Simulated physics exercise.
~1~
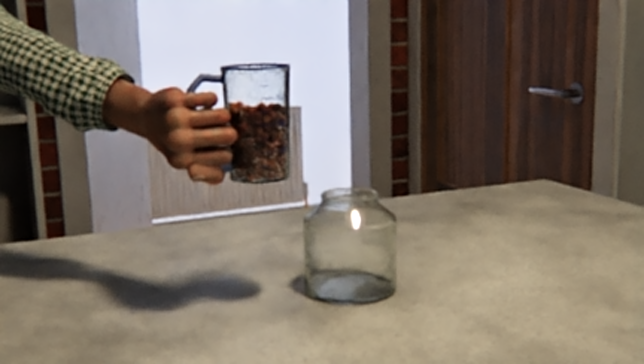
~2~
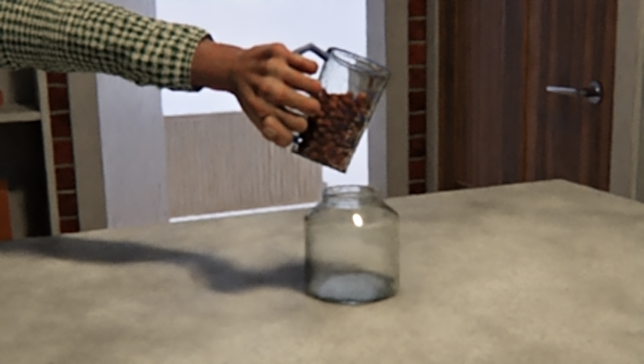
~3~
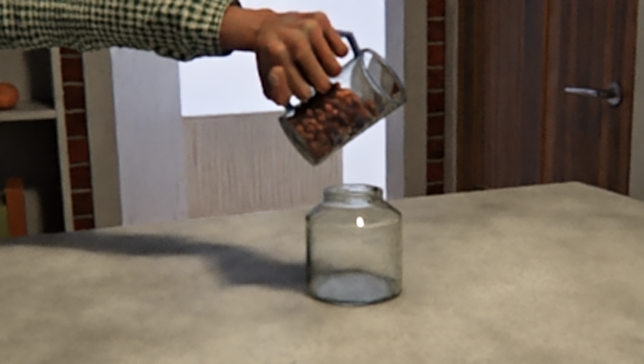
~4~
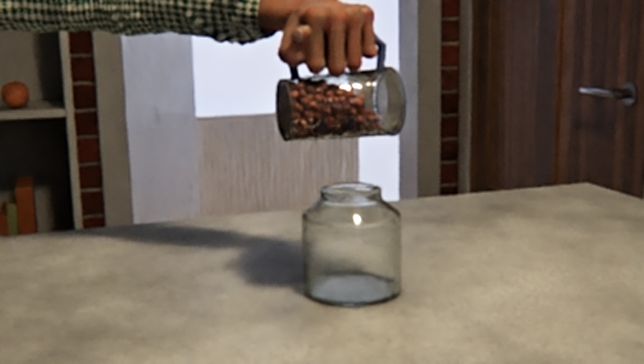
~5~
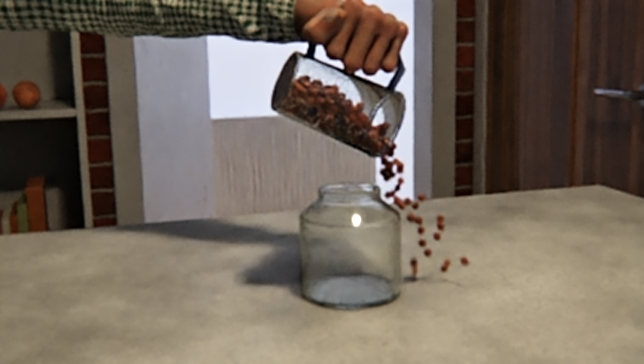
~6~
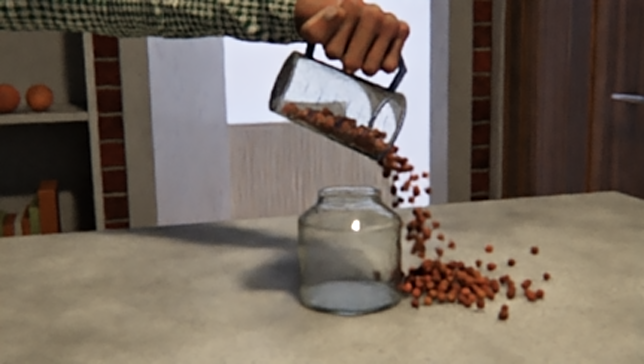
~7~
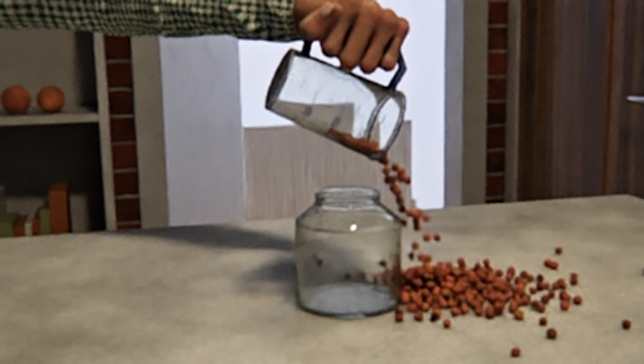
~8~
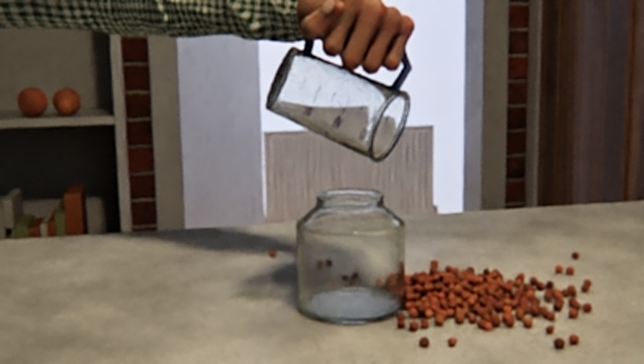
A hand in a checked sleeve moves a clear cup of reddish-brown pellets above an open glass jar and tips it further until they pour out to the right, missing the jar and scattering across the tabletop, leaving the cup and the jar empty.
